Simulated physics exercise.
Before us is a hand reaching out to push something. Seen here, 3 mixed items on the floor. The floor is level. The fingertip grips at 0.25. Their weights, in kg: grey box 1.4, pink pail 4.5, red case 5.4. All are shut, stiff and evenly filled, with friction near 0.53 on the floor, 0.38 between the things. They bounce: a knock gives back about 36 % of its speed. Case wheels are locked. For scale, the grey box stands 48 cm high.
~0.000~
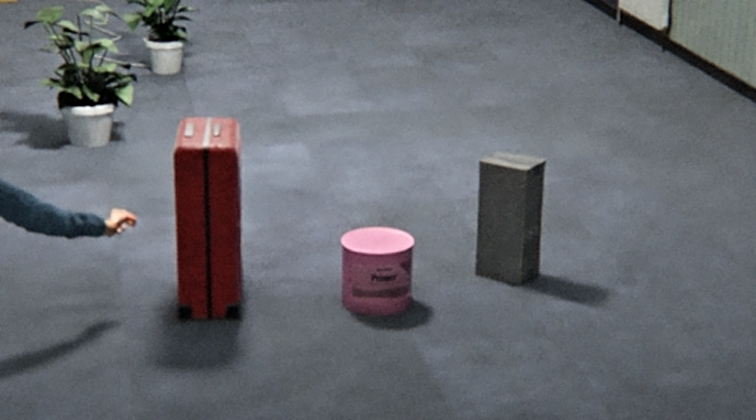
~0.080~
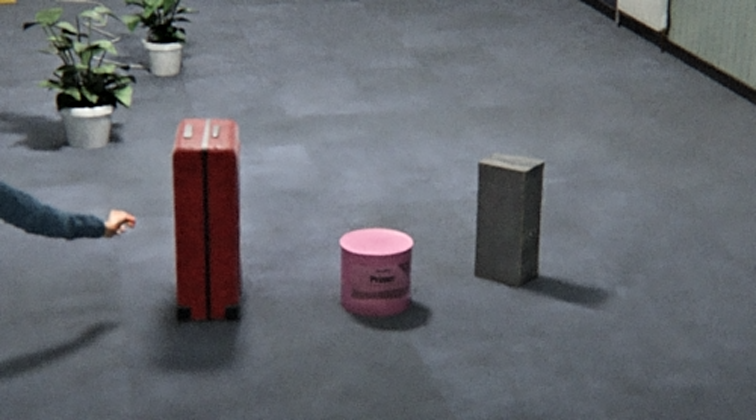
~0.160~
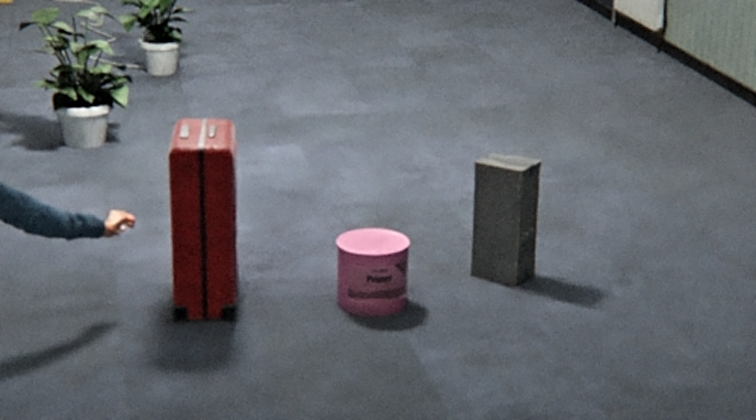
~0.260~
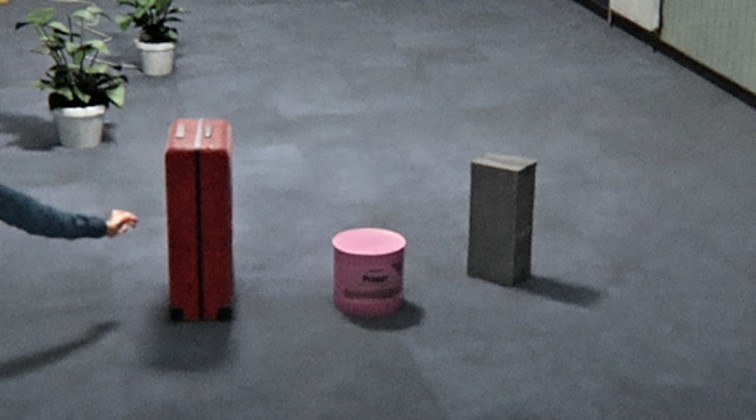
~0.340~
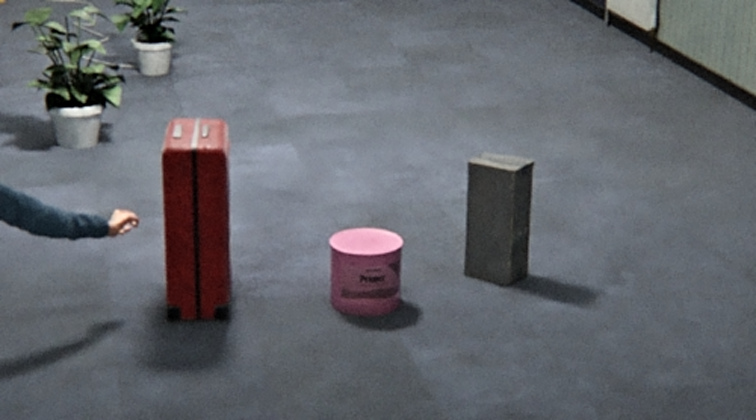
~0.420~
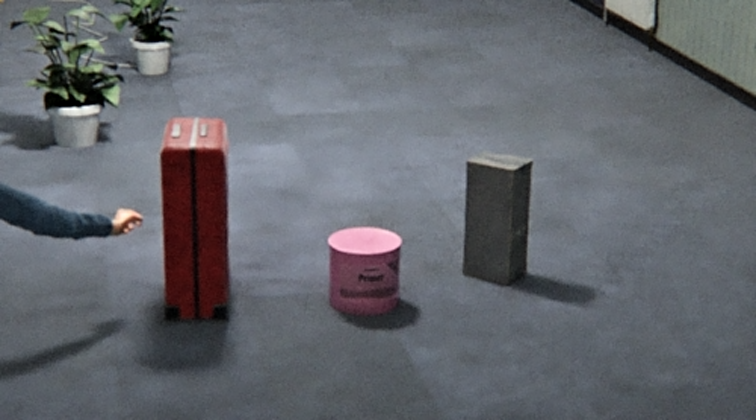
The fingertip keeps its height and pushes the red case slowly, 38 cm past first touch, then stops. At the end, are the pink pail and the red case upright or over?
The pink pail keeps standing; the red case topples.
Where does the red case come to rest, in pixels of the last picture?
At about (294, 229).
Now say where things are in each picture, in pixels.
In the first picture, hand has come 0 cm; red case (209, 217); pink pail (377, 271).
In the second picture, hand has come 0 cm; red case (208, 218); grey box (509, 219).
In the third picture, hand has come 1 cm; red case (205, 218); grey box (505, 219).
In the fourth picture, hand has come 4 cm; red case (201, 218); grey box (501, 219).
In the fifth picture, hand has come 5 cm; red case (198, 218); grey box (498, 219).
In the sixth picture, hand has come 7 cm; red case (197, 217); pink pail (364, 271).
By 1.02 s, hand has come 20 cm; red case tilted 8° near (210, 214).
By 1.52 s, hand has come 31 cm; red case tilted 31° near (249, 213).
By 1.72 s, hand has come 36 cm; red case tilted 51° near (281, 225).
By 2.12 s, hand has come 44 cm; red case tilted 57° near (287, 229).
When it is over (3.0 s), lying over on the floor, red case; the other 2 within 14 cm of the start. End places, in pixels of the last picture, pink pail near (374, 271), red case near (294, 229).
